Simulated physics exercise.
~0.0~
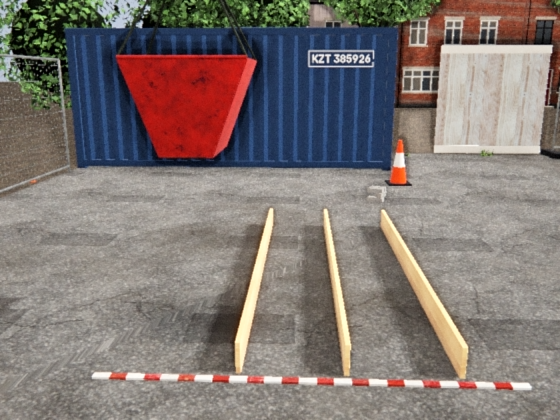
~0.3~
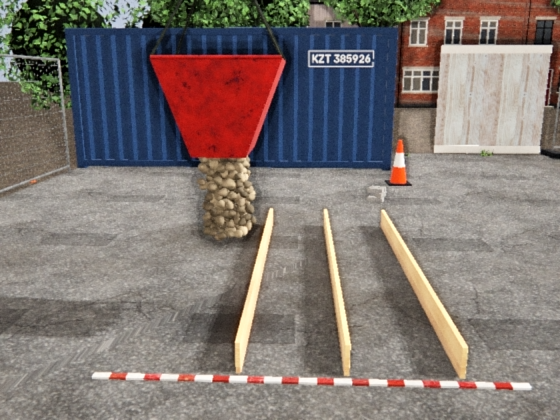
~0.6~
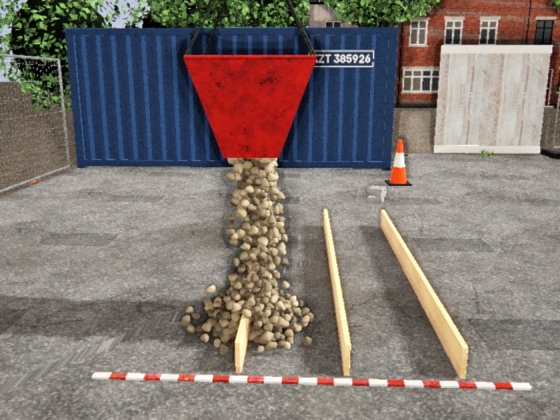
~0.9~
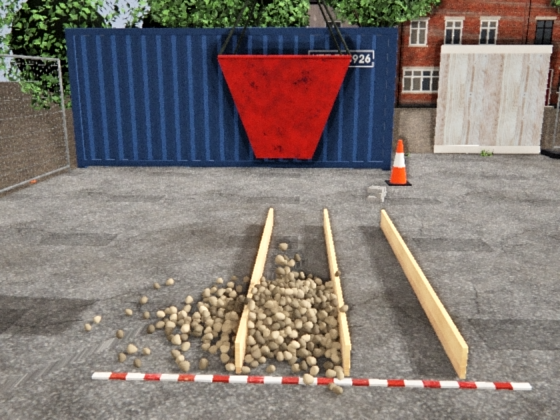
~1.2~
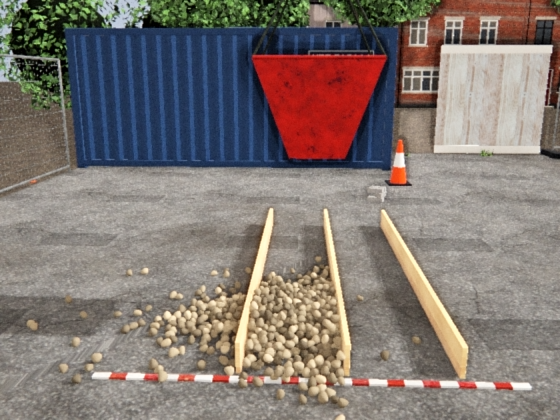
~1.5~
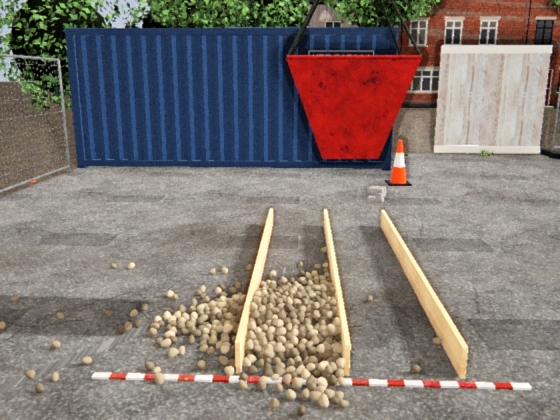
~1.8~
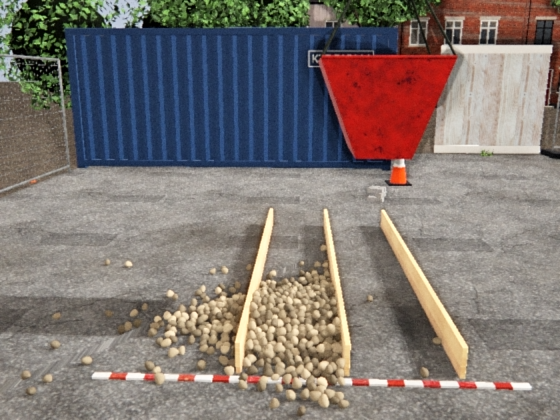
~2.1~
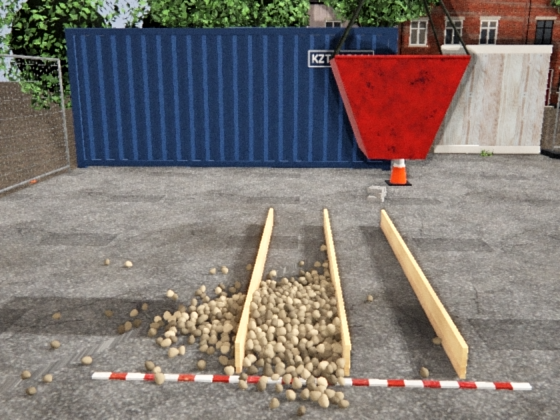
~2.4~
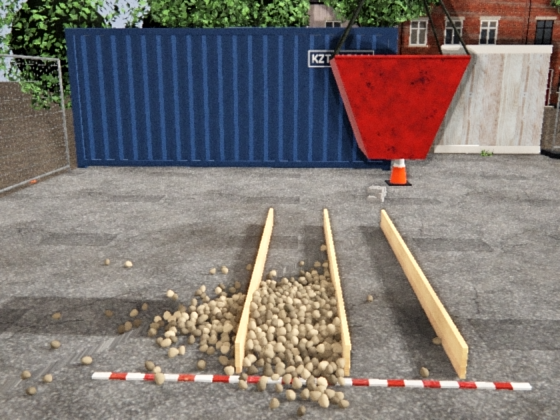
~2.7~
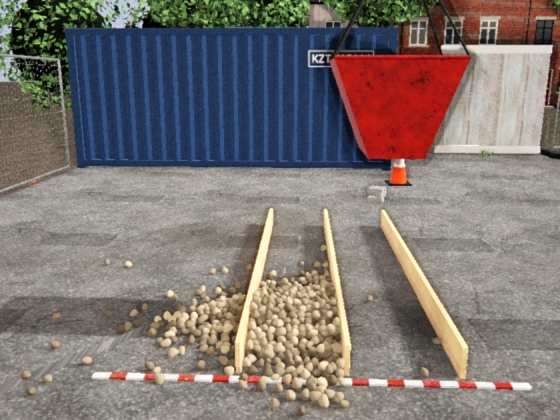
The video shows a red skip moving rightwards past a blue container above a paved yard, dropping a stream of rounded stones near three wooden boards. Most stones settle in the left bay, with some scattered left of it, while the right bay stays almost empty and the skip stops.
